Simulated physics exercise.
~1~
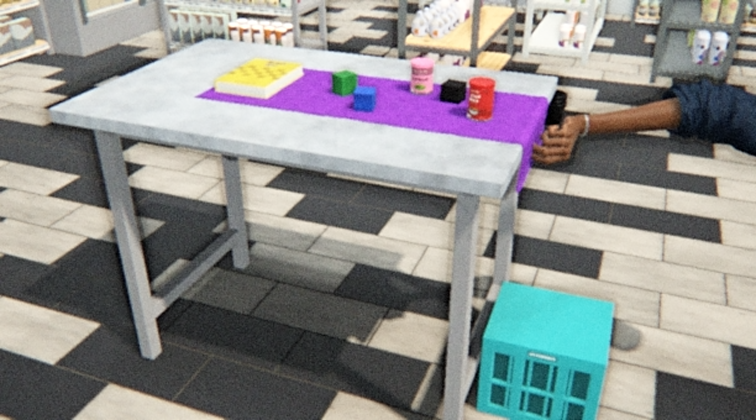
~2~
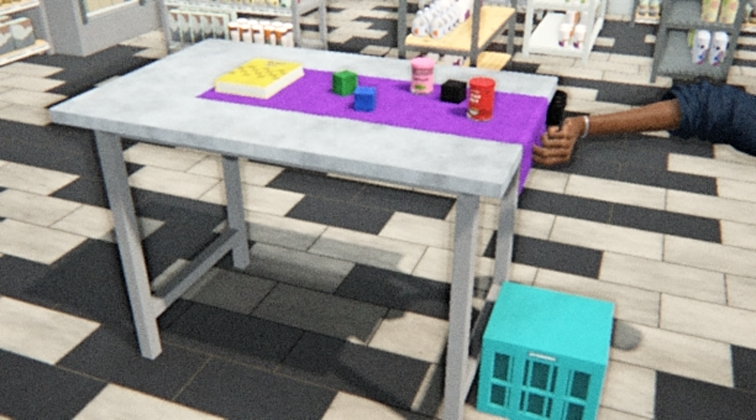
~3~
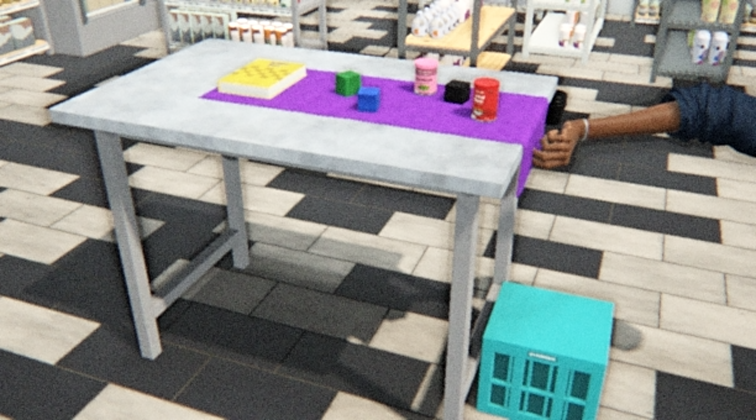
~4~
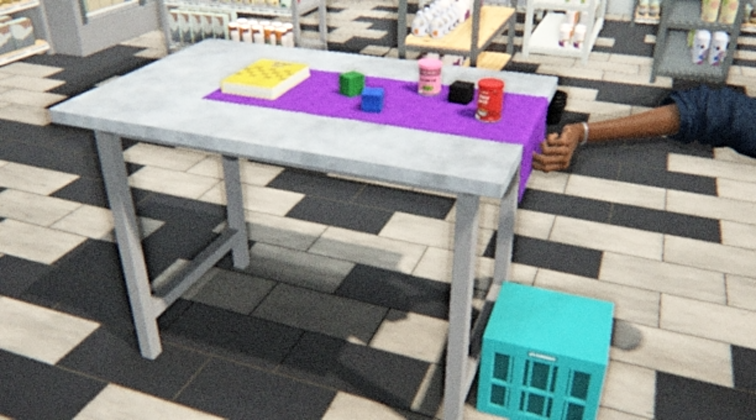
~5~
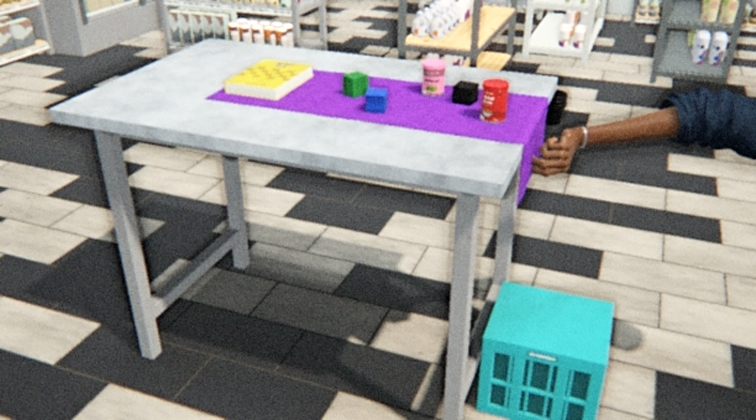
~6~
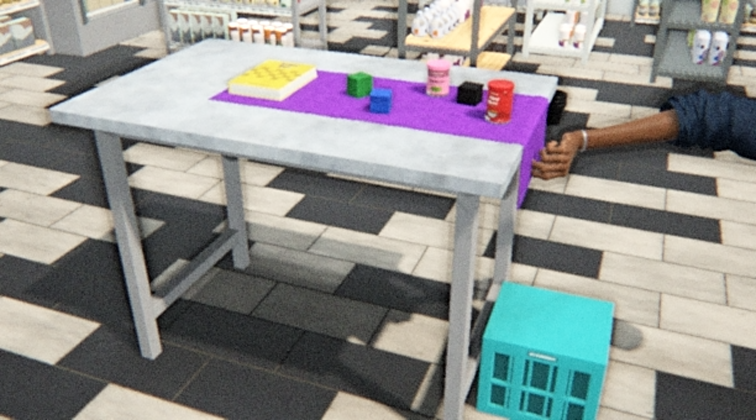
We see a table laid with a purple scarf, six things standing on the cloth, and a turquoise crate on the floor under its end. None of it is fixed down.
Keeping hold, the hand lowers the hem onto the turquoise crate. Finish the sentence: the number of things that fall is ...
The number of things that fall is four.
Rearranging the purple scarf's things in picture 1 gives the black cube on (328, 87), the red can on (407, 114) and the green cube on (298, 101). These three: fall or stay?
The black cube would stay in place, the red can would end up off, the green cube would stay in place.
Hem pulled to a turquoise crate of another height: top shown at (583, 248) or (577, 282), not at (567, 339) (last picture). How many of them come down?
For the first height 1, for the second 2.
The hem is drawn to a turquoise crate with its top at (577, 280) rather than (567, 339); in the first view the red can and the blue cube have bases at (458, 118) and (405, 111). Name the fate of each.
The red can is lost; the blue cube stays put.
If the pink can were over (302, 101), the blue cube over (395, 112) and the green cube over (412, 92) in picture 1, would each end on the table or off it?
Outcome: Pink can stays, blue cube falls away, green cube falls away.
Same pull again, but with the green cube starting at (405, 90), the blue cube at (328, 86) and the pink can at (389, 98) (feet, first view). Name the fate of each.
In the end the green cube gets dislodged, while the blue cube rides it out and the pink can gets dislodged.
Early on, hem near (526, 235); red can gone.
Midway, hem near (523, 271); red can, black cube and pink can gone.
Finally, hem on the crate; red can, black cube, pink can and blue cube gone. It carries off four.
